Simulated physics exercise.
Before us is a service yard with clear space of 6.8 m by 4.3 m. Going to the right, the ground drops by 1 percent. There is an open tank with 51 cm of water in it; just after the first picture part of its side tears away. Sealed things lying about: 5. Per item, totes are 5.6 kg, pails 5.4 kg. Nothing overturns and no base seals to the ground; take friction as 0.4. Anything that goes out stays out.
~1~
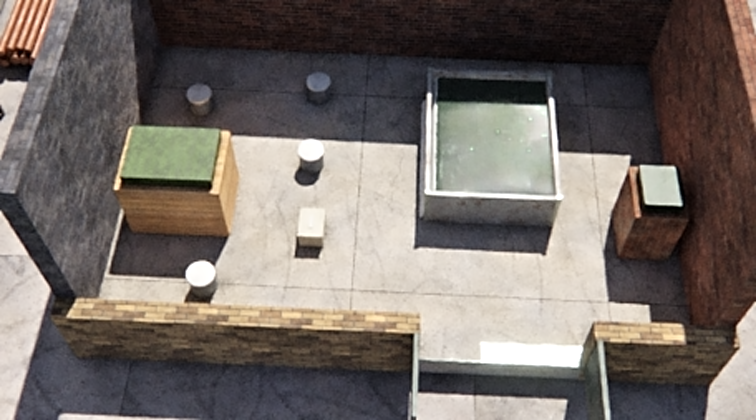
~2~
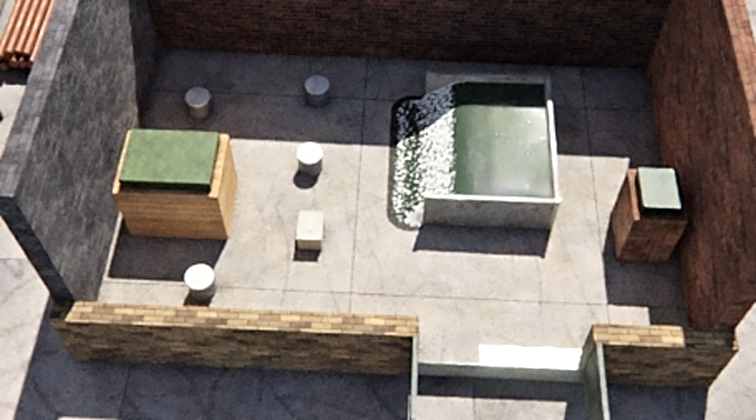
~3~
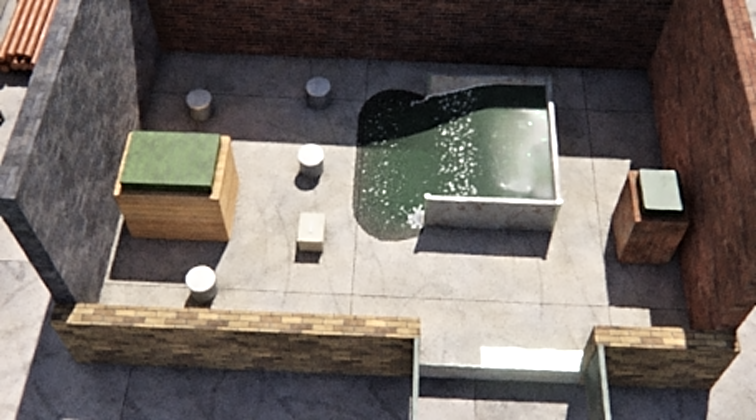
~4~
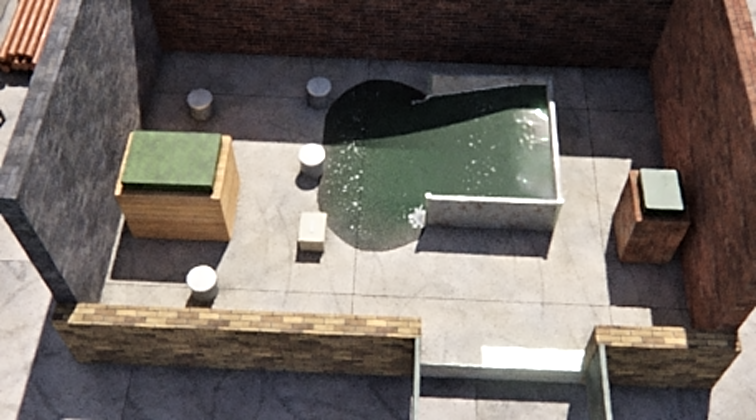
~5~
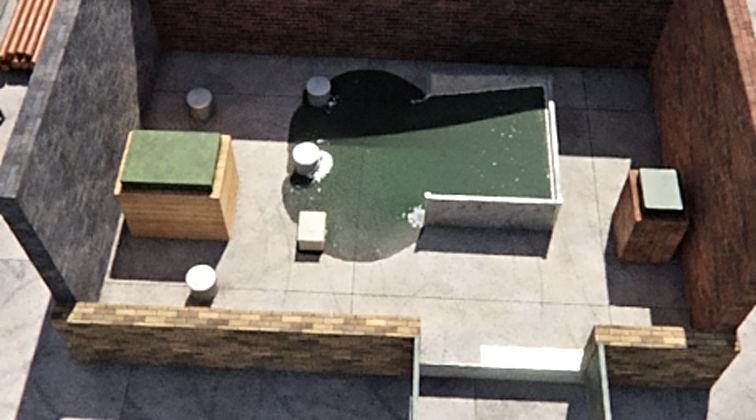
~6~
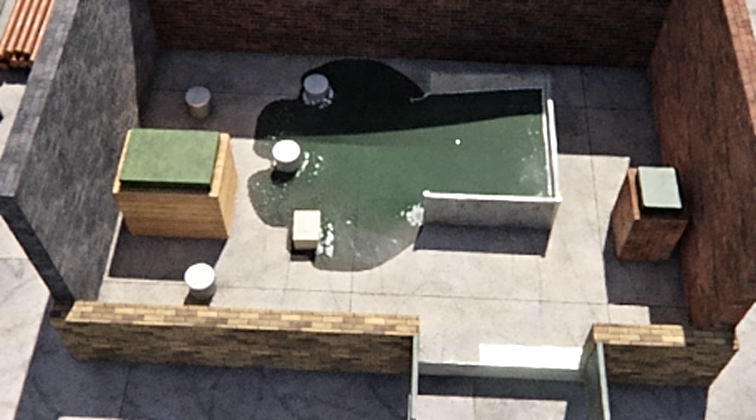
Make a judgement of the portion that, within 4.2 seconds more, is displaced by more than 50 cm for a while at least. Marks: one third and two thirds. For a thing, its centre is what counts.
Share: Top third.
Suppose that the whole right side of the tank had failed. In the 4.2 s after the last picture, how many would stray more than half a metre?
That would give 1.
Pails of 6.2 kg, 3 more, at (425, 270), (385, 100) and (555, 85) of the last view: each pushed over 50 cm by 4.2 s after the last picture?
Below, above, below.
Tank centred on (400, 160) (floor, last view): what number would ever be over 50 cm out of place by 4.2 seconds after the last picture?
Result: 5 of them.
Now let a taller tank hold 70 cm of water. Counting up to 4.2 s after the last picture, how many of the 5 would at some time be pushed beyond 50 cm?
So the tally would be 5.
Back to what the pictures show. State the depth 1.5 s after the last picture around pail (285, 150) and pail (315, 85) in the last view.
About 14 and 9 cm.
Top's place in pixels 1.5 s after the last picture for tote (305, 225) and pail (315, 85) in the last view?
They should sit about (171, 280) and (186, 50) in the last view.
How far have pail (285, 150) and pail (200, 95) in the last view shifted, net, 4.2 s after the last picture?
The first is off by 80 cm, the second by 100 cm.
Then, 0.4 s after the last picture 1 of 5 are over 50 cm from their spots; 0 afloat.
Then, 1.5 s after the last picture 4 of 5 are over 50 cm from their spots; 3 afloat.
Then, 2.8 s after the last picture 5 of 5 are over 50 cm from their spots; 5 afloat.
Then, 4.2 s after the last picture 3 of 5 are over 50 cm from their spots, and 5 have been at some point; 5 afloat.
